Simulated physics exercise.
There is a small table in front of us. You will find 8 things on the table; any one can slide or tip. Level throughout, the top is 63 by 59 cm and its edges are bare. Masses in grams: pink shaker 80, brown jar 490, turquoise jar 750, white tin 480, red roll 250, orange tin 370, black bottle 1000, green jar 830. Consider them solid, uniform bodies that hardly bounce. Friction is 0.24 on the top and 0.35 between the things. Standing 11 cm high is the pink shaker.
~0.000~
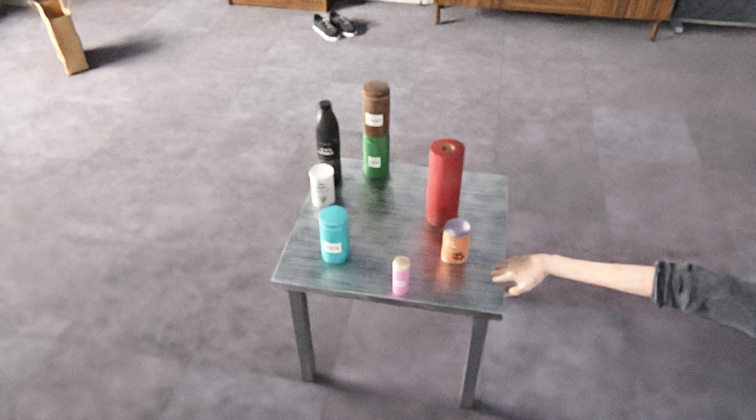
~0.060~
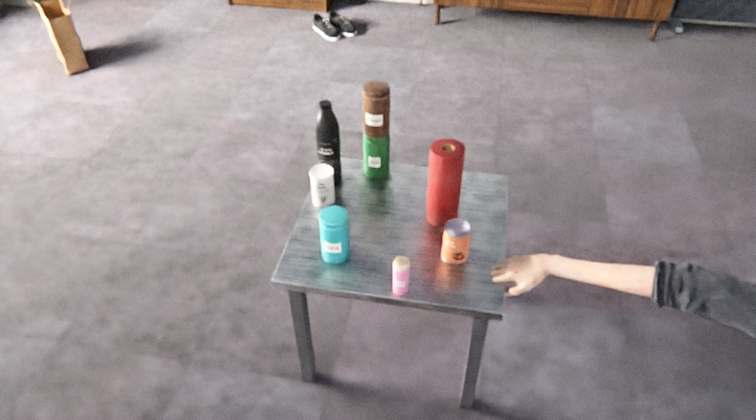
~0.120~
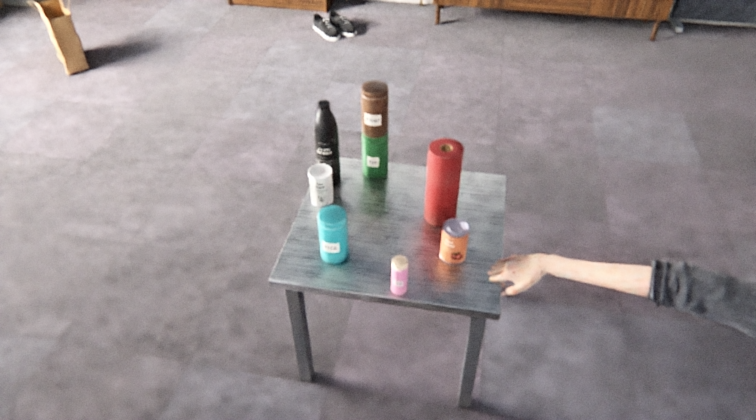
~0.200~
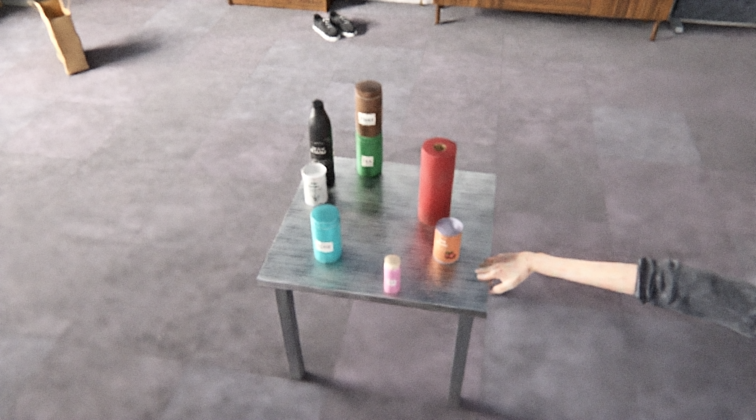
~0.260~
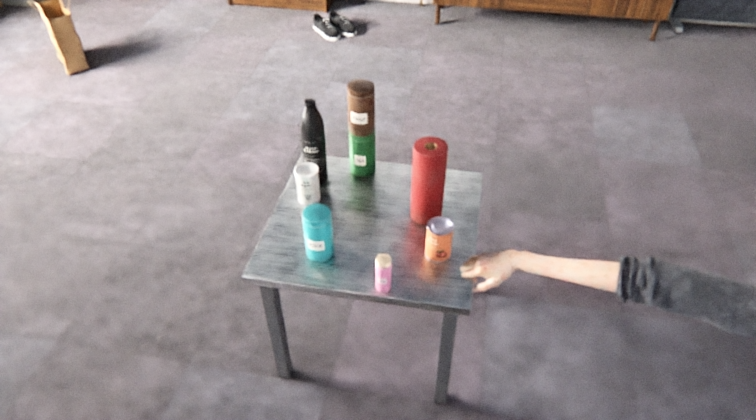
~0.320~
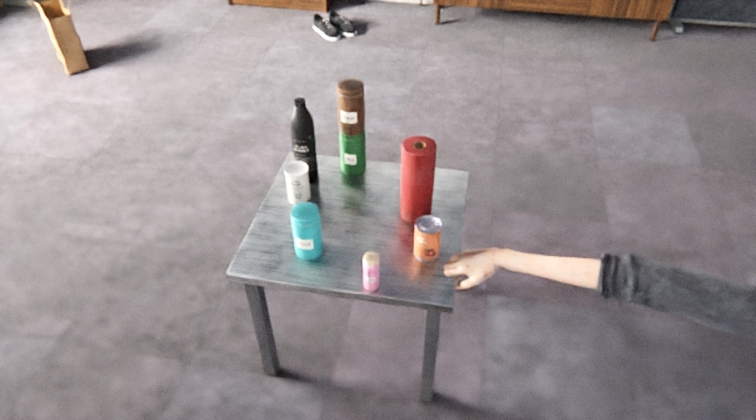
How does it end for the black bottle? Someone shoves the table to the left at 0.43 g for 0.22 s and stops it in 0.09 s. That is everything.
It manages to stay erect.
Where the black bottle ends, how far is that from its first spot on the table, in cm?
Net distance near 0 cm.
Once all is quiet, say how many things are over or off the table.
That comes to 0.
After 0.42 s, table along by 14 cm; black bottle moved 2 cm near (290, 139); turquoise jar moved 2 cm; red roll moved 2 cm.
After 0.52 s, table along by 14 cm.
In the end (1.0 s), all 8 under 5 cm from the start. In the last view, black bottle near (284, 139).
